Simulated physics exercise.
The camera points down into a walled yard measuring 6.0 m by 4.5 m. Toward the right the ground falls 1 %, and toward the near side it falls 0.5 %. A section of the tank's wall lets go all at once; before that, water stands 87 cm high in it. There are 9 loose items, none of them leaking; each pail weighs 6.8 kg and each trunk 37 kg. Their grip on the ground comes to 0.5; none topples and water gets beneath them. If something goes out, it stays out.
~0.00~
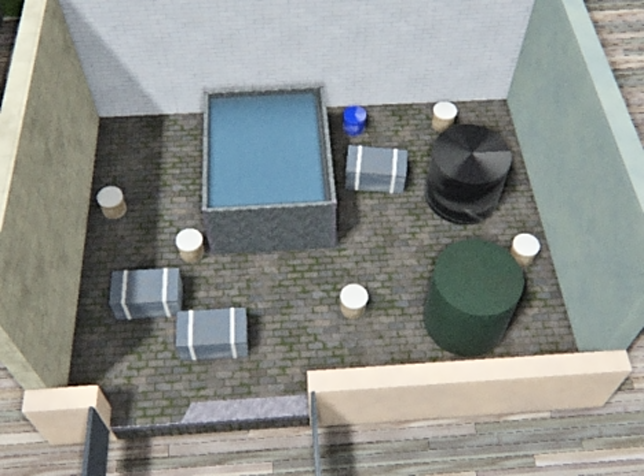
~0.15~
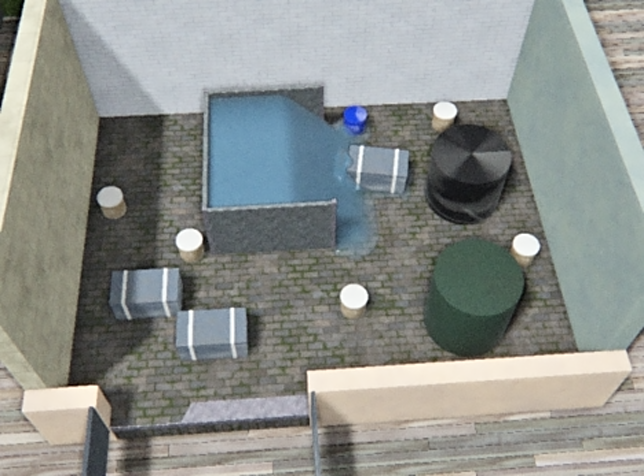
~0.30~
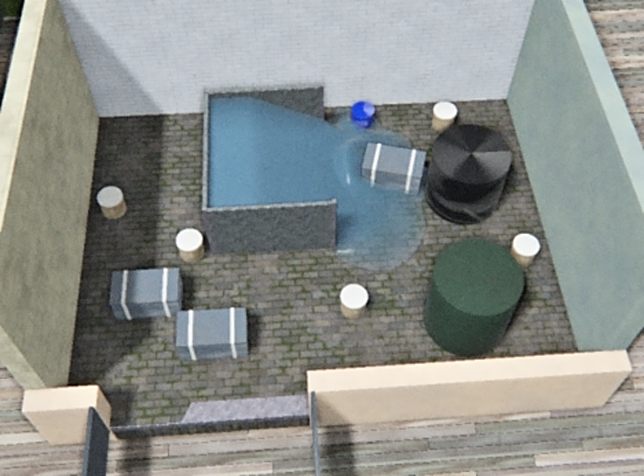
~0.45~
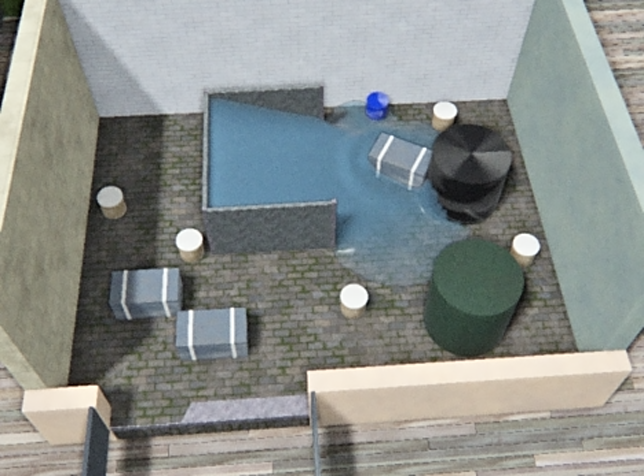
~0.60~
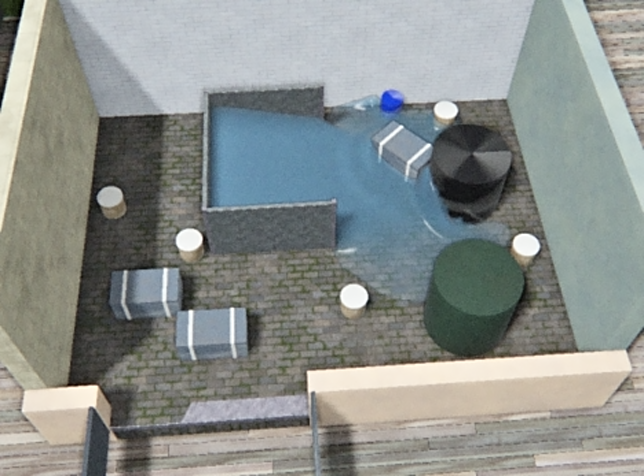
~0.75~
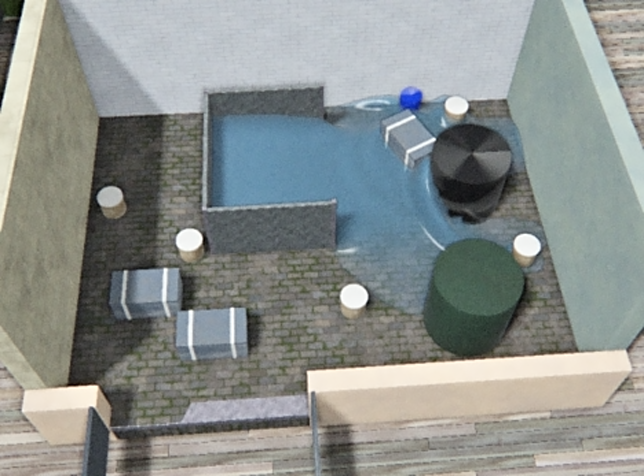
In a walled yard, a tank's right side opens and spreading water shifts a blue pail and a nearby box.
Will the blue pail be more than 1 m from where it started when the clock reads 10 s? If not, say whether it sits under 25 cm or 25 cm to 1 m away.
Yes, it gets well displaced.
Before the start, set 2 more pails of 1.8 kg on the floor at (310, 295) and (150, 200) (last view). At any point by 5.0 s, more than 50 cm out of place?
So that's across the line and then behind the line.
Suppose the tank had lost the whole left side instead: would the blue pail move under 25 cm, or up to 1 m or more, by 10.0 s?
After that, the blue pail is washed away.
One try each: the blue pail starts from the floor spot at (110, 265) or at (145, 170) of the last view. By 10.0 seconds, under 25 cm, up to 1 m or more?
Spot one - it is swept away; spot two - it barely budges.
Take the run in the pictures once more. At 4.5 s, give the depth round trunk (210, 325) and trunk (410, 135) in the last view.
I'd estimate 5 cm for the first and 15 cm for the second.
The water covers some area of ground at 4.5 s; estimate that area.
Around 23 m2 of it.
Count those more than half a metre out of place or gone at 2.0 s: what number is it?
By that time the total stands at 4.
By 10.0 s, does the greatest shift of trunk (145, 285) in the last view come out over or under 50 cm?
Looking at the run, it comes out shy of the mark.
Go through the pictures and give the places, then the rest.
The blue pail at (355, 114) rests on the ground; water covers 2.9 m2; 0 of 9 have shifted, in the first picture.
The blue pail at (355, 114) rests on the ground; water covers 4.1 m2; 0 of 9 have shifted, in the second picture.
The blue pail at (363, 109) rests on the ground, 15 cm from its start; water covers 5.6 m2; 2 of 9 have shifted, in the third picture.
The blue pail at (378, 100) rests on the ground, 44 cm from its start; 7.1 m2 under water; 2 of 9 have shifted, in the fourth picture.
The blue pail at (392, 97) rests on the ground, 64 cm from its start; water covers 8.7 m2; 2 of 9 have shifted, in the fifth picture.
The blue pail at (411, 95) rests on the ground, 90 cm from its start; water covers 10.1 m2; 3 of 9 have shifted, in the sixth picture.
After 2.0 s the blue pail is near (518, 115), 2.2 m from its start, afloat; 0 of 9 are out; 3 afloat.
After 4.5 s the blue pail is near (356, 281), 2.8 m from its start, afloat; 1 of 9 are out; 4 afloat.
After 7.0 s the blue pail is near (224, 334), 3.8 m from its start, afloat; 1 of 9 are out; 4 afloat.
After 10.0 s the blue pail is near (175, 398), 4.8 m from its start, aground; 1 of 9 are out; 3 afloat.
